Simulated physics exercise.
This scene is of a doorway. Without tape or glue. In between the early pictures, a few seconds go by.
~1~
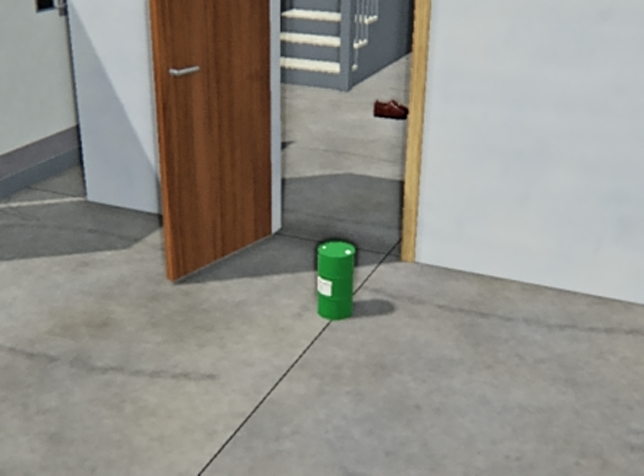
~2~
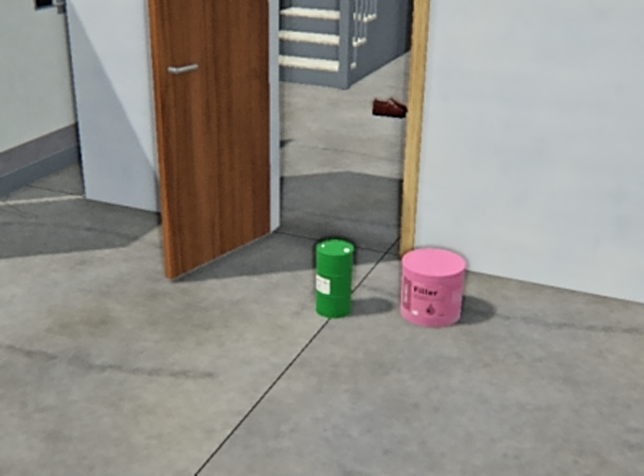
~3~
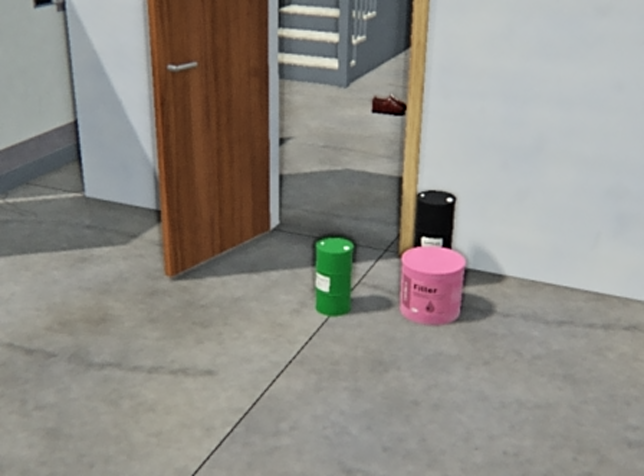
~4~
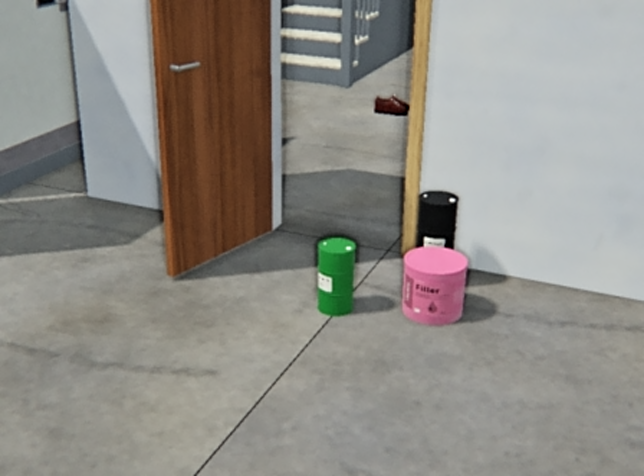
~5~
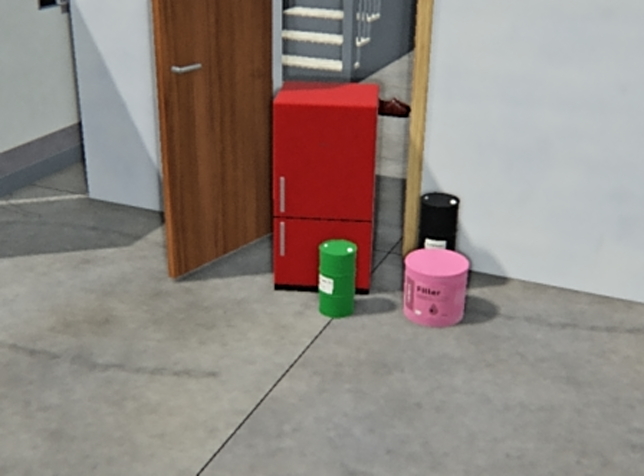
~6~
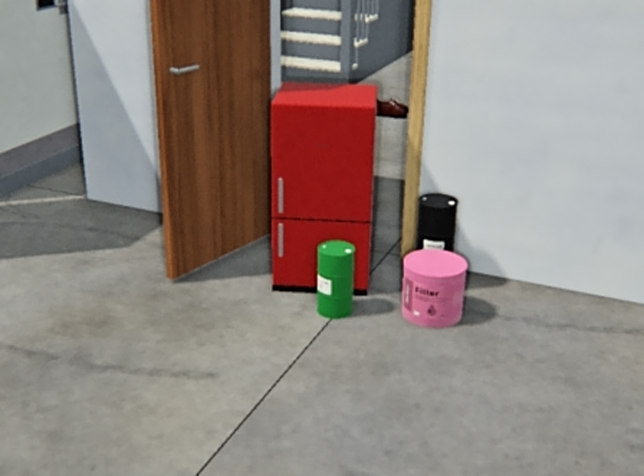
In the video, a green canister stands on the floor before a wide-open, motionless door; a pink pail appears to its right, then a black canister behind the pail, and finally a red refrigerator in the doorway behind the green canister.
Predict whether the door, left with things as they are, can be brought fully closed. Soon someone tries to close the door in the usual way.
Prediction: It cannot close fully.
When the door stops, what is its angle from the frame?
About 65°.
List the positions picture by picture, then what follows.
The first picture shows door wide open and still.
The second picture shows door wide open and still; pink pail (432, 288).
The third picture shows door wide open and still; green canister (334, 277); black canister (433, 240).
The fourth picture shows door wide open and still; pink pail (434, 286); green canister (336, 277).
The fifth picture shows door wide open and still; black canister (437, 242); pink pail (435, 287).
The sixth picture shows door wide open and still; red appliance (325, 189); green canister (336, 280).
Then, 0.50 s later than the last frame, door at 96°.
Then, 0.90 s later than the last frame, door at 80°.
Then, 1.20 s later than the last frame, door at 65°.
When it is over, door at 63°; all 4 as before. End places, in pixels of the last picture, red appliance near (326, 188).
